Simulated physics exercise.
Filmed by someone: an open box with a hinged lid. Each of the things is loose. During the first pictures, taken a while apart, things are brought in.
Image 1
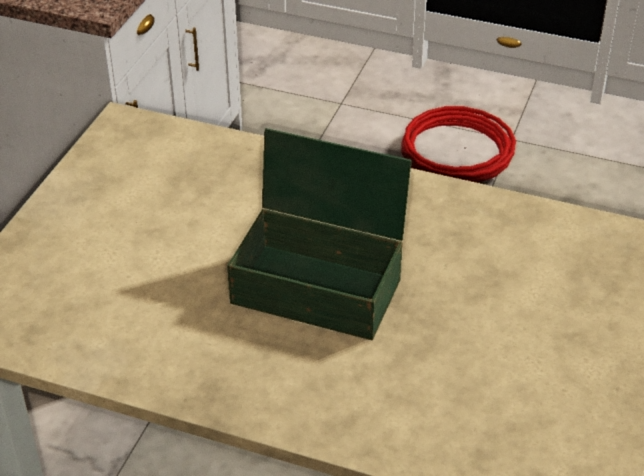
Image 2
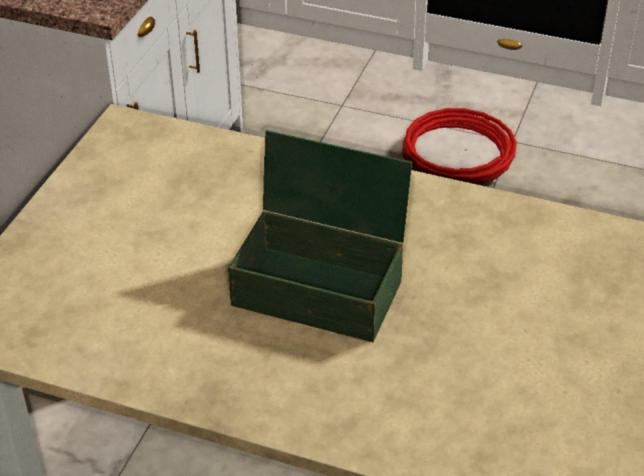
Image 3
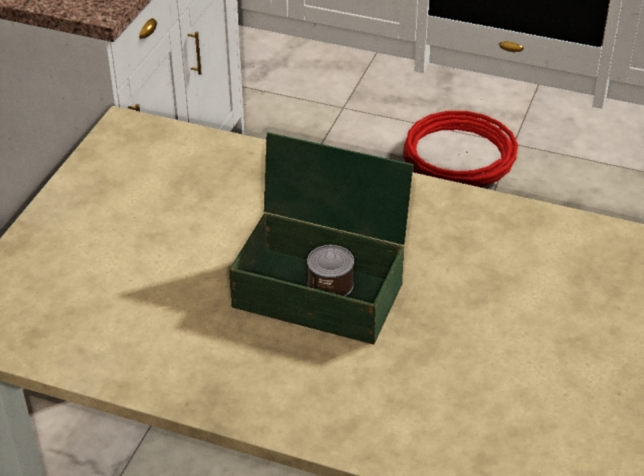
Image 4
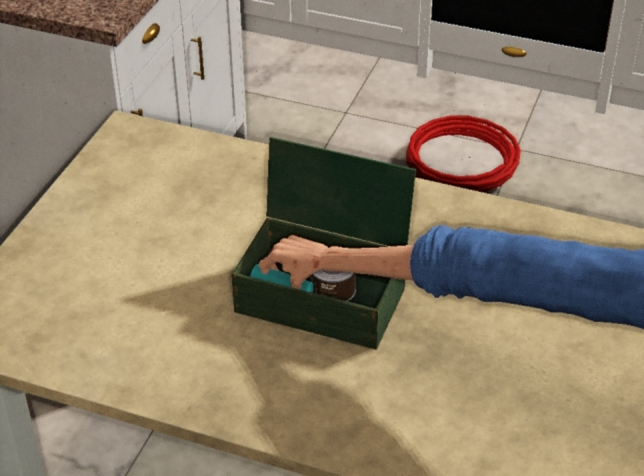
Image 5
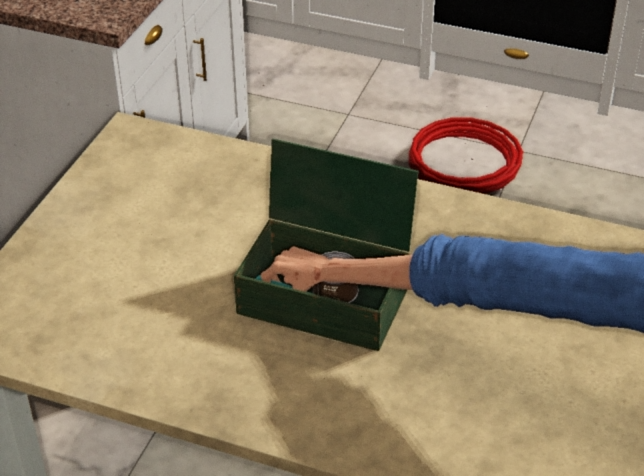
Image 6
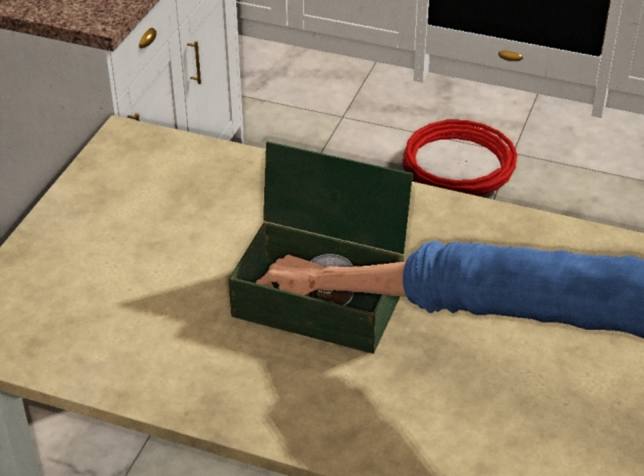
On a kitchen table, an open green box holding a small tin as a blue-sleeved arm lowers a teal item inside.
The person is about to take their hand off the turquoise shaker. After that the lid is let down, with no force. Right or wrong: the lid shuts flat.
Right.
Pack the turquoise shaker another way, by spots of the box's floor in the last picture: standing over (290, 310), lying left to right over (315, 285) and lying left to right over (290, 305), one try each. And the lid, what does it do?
Try one: Not closed. Try two: Not closed. Try three: Closed.
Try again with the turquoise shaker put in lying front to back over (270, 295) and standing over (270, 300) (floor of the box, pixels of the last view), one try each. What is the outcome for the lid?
First try: The lid comes down fully; second try: The lid stays propped open.
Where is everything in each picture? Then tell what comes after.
In the first frame, the last thing is not in view yet.
In the second frame, the last thing is not in view yet.
In the third frame, the last thing is not in view yet; brown tub (331, 273).
The fourth frame shows on its way.
The fifth frame shows on its way.
The sixth frame shows put in, still held.
Then, 1.10 s on from there, lid starting down.
Then, 1.60 s on from there, lid 58° above the rim.
Then, 1.90 s on from there, lid 33° above the rim.
Then, 2.10 s on from there, lid 13° above the rim.
In the end, lid shut; both unmoved. At the end, from the last picture's camera, turquoise shaker near (278, 303).
